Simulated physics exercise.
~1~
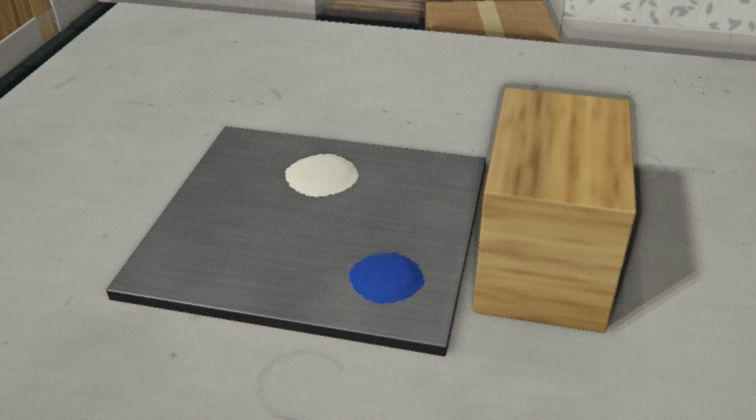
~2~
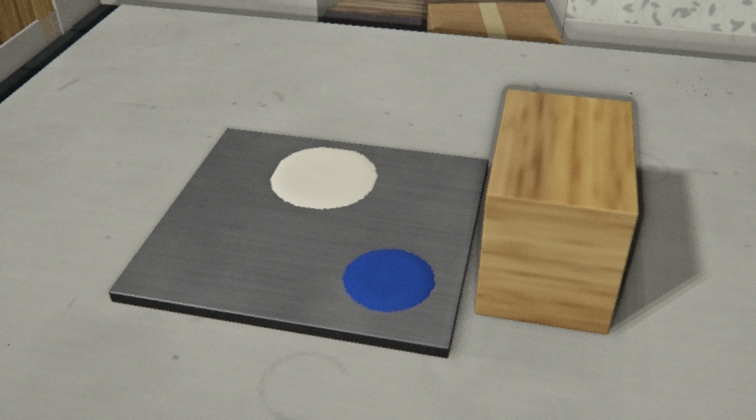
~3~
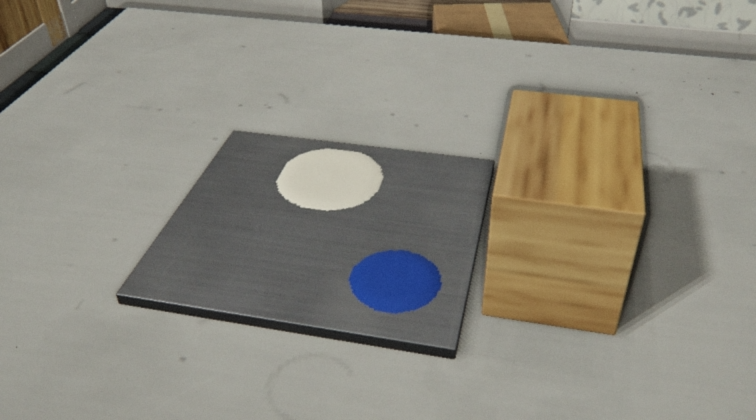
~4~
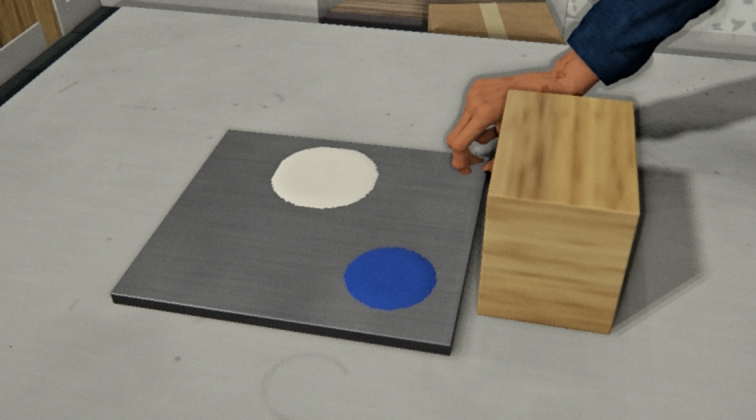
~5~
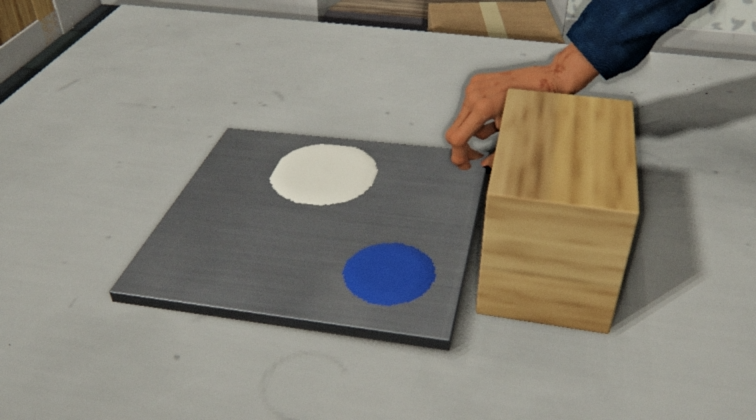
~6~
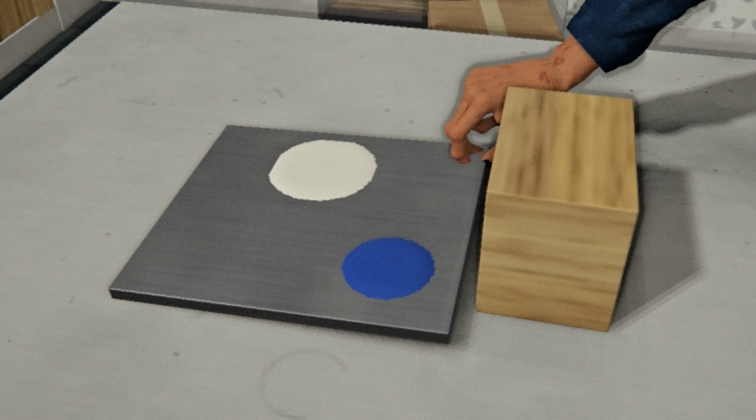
On a grey tabletop, white and blue dollops spread into flat circles on a dark board before a hand slightly raises its end.
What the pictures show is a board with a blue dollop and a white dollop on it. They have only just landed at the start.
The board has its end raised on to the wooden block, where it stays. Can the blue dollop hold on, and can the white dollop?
Blue dollop stays put, white dollop slips off.
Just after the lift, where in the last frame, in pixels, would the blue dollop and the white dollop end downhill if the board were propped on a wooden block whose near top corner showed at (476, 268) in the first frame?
At (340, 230), and at (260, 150).
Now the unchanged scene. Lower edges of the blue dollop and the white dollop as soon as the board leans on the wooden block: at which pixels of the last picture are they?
In the last picture, the first is near (274, 191) and the second near (206, 153).
Next, slope about 29°; the blue dollop has crept a little; the white dollop has crept down a long way.
After that, the blue dollop has crept down a long way; the white dollop is dripping off the low end.
Finally, slope about 29°; the blue dollop has crept down a long way; the white dollop is dripping off the low end.
